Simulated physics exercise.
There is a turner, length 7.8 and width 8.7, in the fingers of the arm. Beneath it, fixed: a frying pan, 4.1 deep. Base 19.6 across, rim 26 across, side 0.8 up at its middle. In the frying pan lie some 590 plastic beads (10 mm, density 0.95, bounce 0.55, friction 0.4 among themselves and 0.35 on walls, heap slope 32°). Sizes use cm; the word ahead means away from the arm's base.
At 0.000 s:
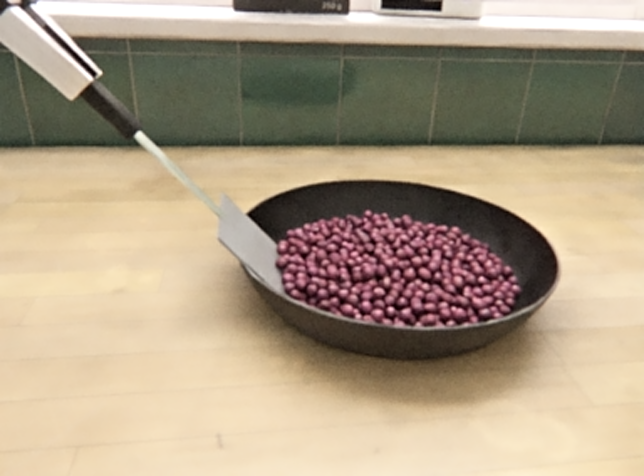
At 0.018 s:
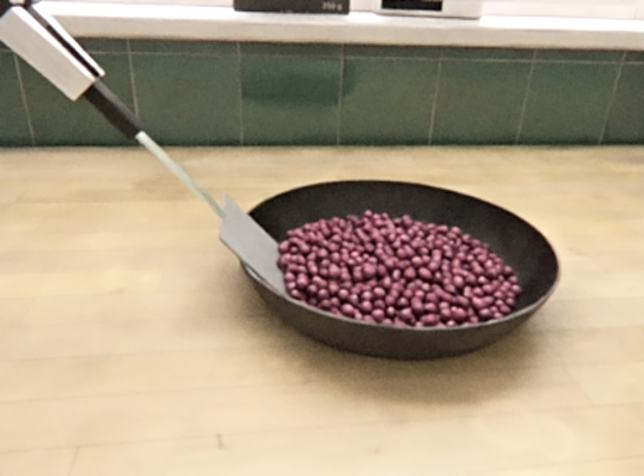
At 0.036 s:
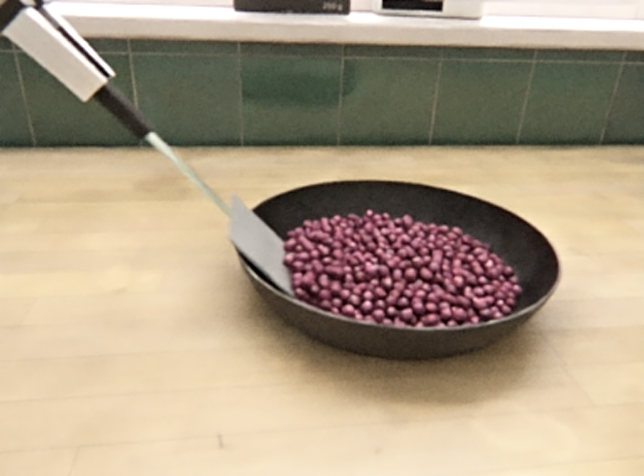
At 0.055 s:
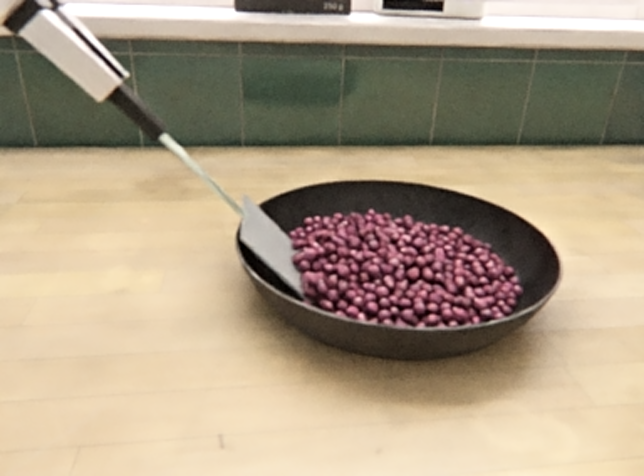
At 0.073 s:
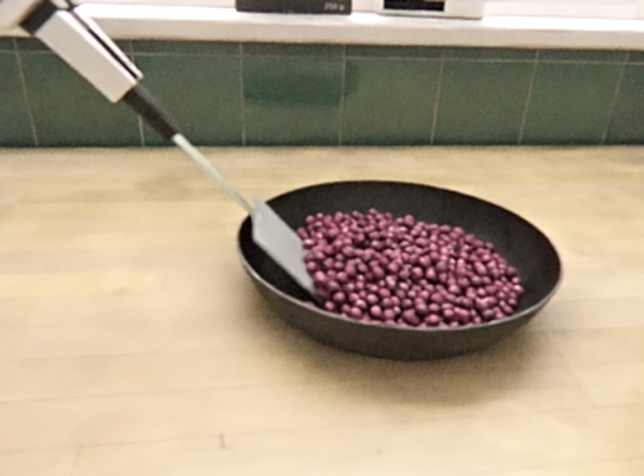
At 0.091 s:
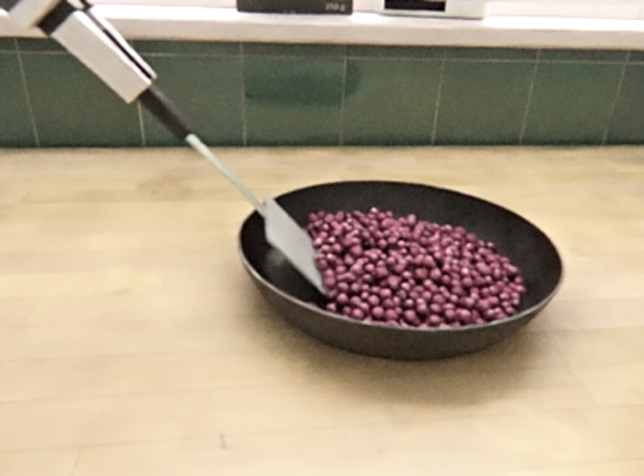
The clip opens on a black frying pan holding a heap of dark purple beads on a pale wooden surface, a turner held by an arm at its left edge. The turner then slides steadily a short way right, pushing the near-left beads inward, while the pan stays practically still.
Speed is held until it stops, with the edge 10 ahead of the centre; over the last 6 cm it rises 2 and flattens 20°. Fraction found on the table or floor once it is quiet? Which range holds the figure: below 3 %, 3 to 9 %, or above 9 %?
The figure lies within 3 to 9 %.
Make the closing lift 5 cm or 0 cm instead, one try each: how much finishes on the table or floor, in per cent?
Near 5 and 5 percent respectively.
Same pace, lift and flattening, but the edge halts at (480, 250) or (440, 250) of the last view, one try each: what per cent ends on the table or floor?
I'd say roughly 0 per cent, then roughly 0 per cent.
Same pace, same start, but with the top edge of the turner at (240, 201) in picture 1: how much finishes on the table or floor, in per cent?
Some 10 per cent.
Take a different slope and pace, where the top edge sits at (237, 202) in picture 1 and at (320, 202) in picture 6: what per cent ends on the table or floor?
Roughly 20 %.
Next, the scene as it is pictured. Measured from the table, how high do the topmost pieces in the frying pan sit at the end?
About 5.5 centimetres.
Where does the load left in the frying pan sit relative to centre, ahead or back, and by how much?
The balance point lies close to 4.5 cm ahead.
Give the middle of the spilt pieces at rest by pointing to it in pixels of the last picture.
Around pixel (562, 265).
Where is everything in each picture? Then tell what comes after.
The first picture shows turner top edge at (220, 213), sloping 49°; upper third of the load around (384, 260), from x 280 to 515, top at y 215; 593 in the frying pan.
The second picture shows turner top edge at (222, 214), sloping 49°; upper third of the load around (383, 260), from x 280 to 515, top at y 215.
The third picture shows turner top edge at (231, 214), sloping 49°; upper third of the load around (379, 259), from x 285 to 515, top at y 215.
The fourth picture shows turner top edge at (243, 214), sloping 49°; upper third of the load around (380, 258), from x 285 to 515, top at y 215.
The fifth picture shows turner top edge at (255, 214), sloping 49°; upper third of the load around (384, 258), from x 290 to 520, top at y 215.
The sixth picture shows turner top edge at (267, 214), sloping 49°; upper third of the load around (387, 257), from x 290 to 520, top at y 215; 593 in the frying pan.
By 0.21 s, sloping 49°, highest piece 3 above the table; 593 in the frying pan.
By 0.34 s, sloping 42°, highest piece 5 above the table; 593 in the frying pan.
By 0.60 s, sloping 29°, highest piece 5 above the table; 560 in the frying pan, 26 on the table or floor, 7 on the blade or in flight.
By 1.65 s, sloping 29°, highest piece 5 above the table; 559 in the frying pan, 34 on the table or floor.
Final count, 559 in the frying pan, 34 on the table or floor. That is 6 % on the table or floor.
